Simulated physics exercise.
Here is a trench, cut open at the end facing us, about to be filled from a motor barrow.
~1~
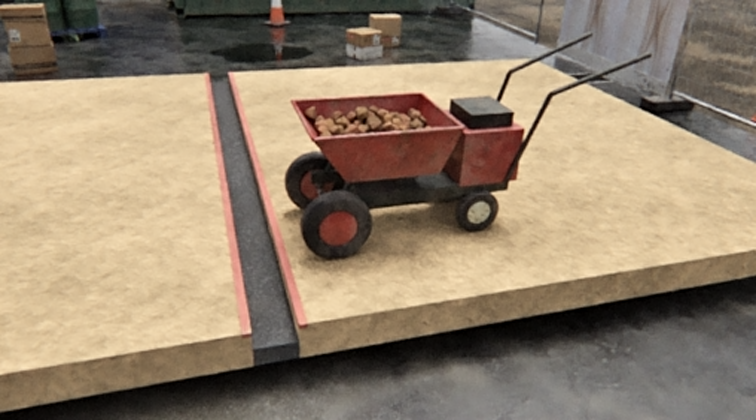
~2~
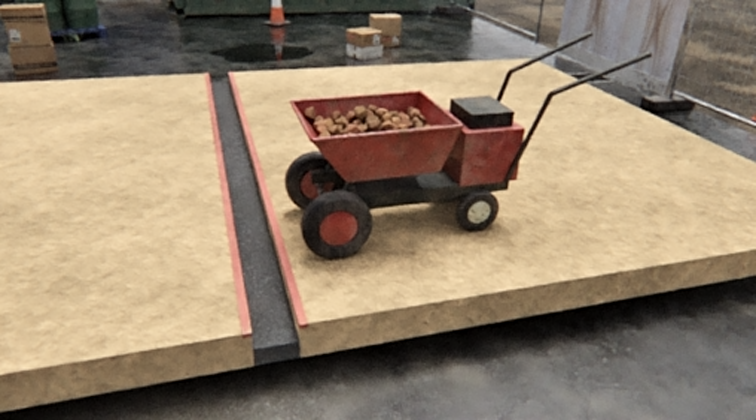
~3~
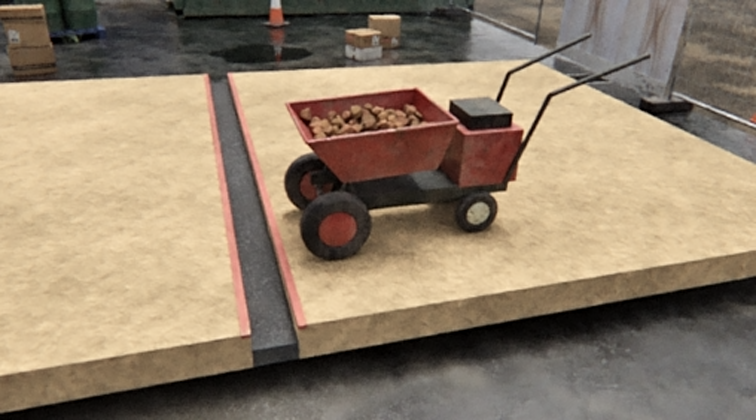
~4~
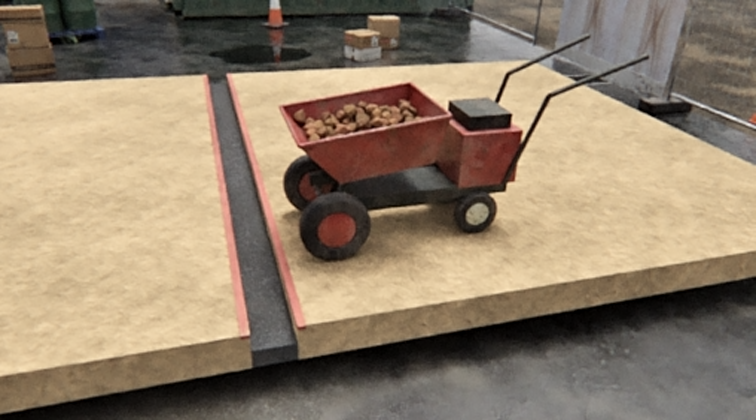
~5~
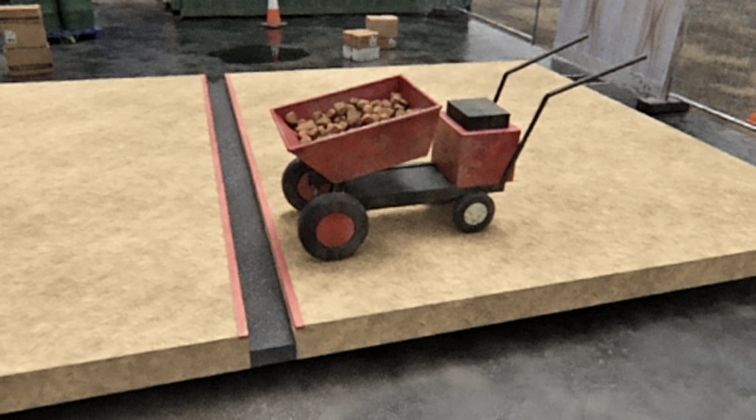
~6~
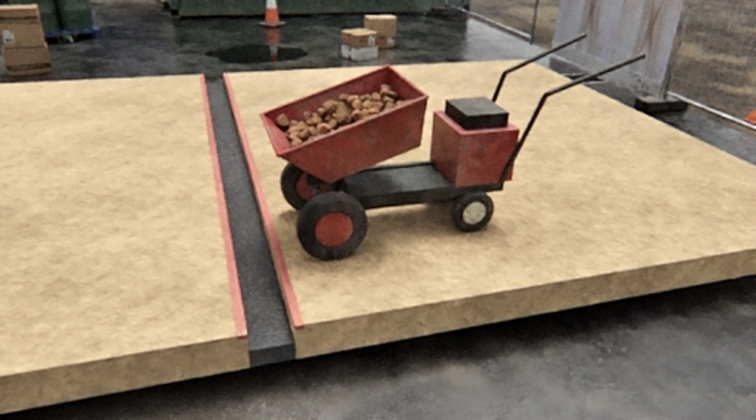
The red skip of a motor barrow tilts forward to the left, carrying brown clods.
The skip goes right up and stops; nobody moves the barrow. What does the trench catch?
In the trench: Less than half.
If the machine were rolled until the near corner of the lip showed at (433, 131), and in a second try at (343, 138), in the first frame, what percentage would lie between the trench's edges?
Roughly 20 per cent, and 50 per cent.
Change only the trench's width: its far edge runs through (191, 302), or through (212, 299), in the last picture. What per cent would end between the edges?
About 70 and 40 per cent.
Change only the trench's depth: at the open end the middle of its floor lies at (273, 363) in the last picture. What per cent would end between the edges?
It comes to 10 per cent or so.
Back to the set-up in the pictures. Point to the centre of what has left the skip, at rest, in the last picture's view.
At about (191, 242).
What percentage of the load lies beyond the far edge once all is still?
About 90 per cent.
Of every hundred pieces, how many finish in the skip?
Near 5 %.
Soon after the last picture, skip tipped steeply; all in the skip.
A little later, skip tipped right over; about two thirds in the skip; about a quarter beyond it; a stray few falling.
Later still, skip tipped right over; a small part in the skip; a stray few in or heaped over the trench; most beyond it.
At rest, skip tipped right over; a small part in the skip; a small part in or heaped over the trench; most beyond it.
